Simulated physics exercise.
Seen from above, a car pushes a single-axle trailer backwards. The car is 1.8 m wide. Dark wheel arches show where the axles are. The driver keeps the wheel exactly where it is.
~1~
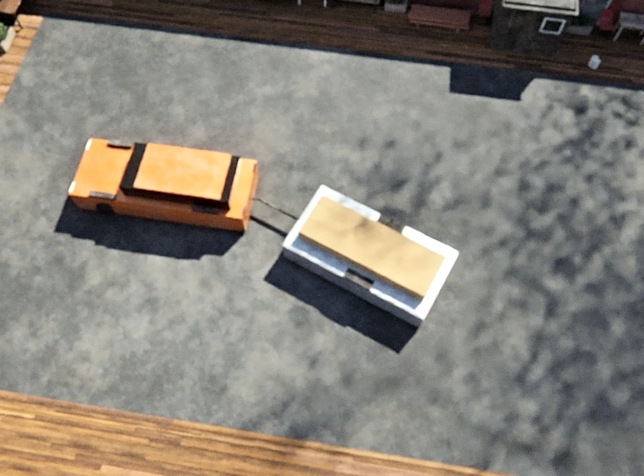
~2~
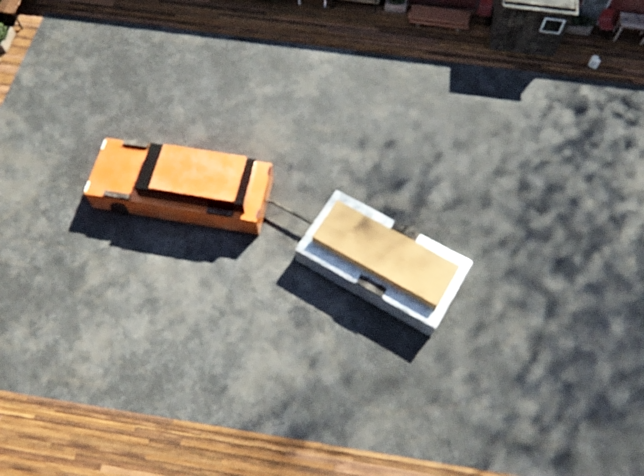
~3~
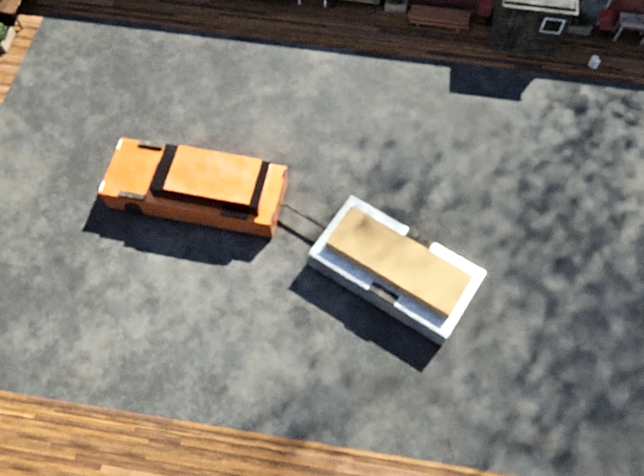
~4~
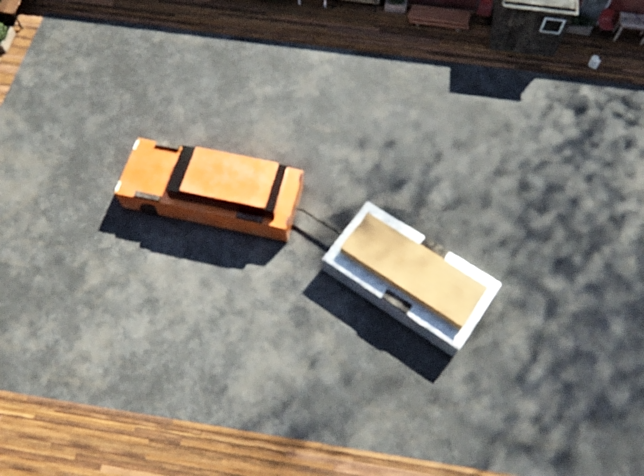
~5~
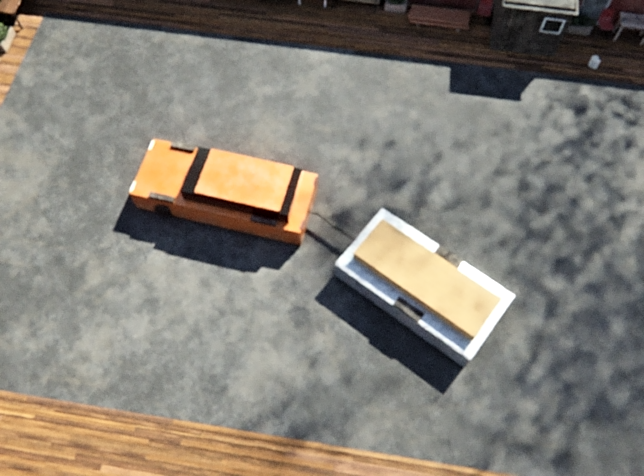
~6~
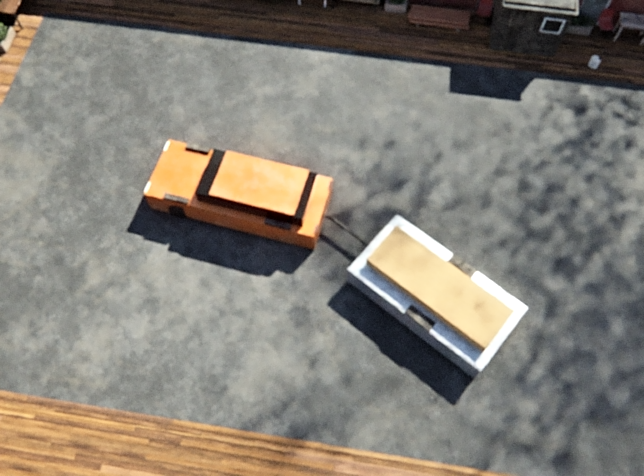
An orange car with dark bands across its roof sits left of centre on a mottled grey surface edged with wooden planks, seen from above. Linked behind its right end is a white trailer carrying a flat tan load, angled down to the right. The car backs slowly rightward, pushing the trailer right and slightly downward as the bend between them grows a little, while the view stays still.
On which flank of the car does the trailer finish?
It swings round to the driver's left side.
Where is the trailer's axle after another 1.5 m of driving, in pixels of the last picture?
Near (487, 330).
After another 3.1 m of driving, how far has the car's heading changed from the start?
Some 16°.
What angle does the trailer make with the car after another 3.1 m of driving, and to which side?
Some 35° to its left.
With 1.5 m more driven, the tail is 29° to the car's left, the car has turned 12° and the trailer's axle is at (487, 330) of the last picture.
With 3.1 m more driven, the tail is 36° to the car's left, the car has turned 17° and the trailer's axle is at (526, 377) of the last picture.
With 4.6 m more driven, the tail is 46° to the car's left, the car has turned 22° and the trailer's axle is at (553, 427) of the last picture.
With 6.2 m more driven, the tail is 60° to the car's left, the car has turned 27° and the trailer's axle is at (564, 476) of the last picture; it has jack-knifed.
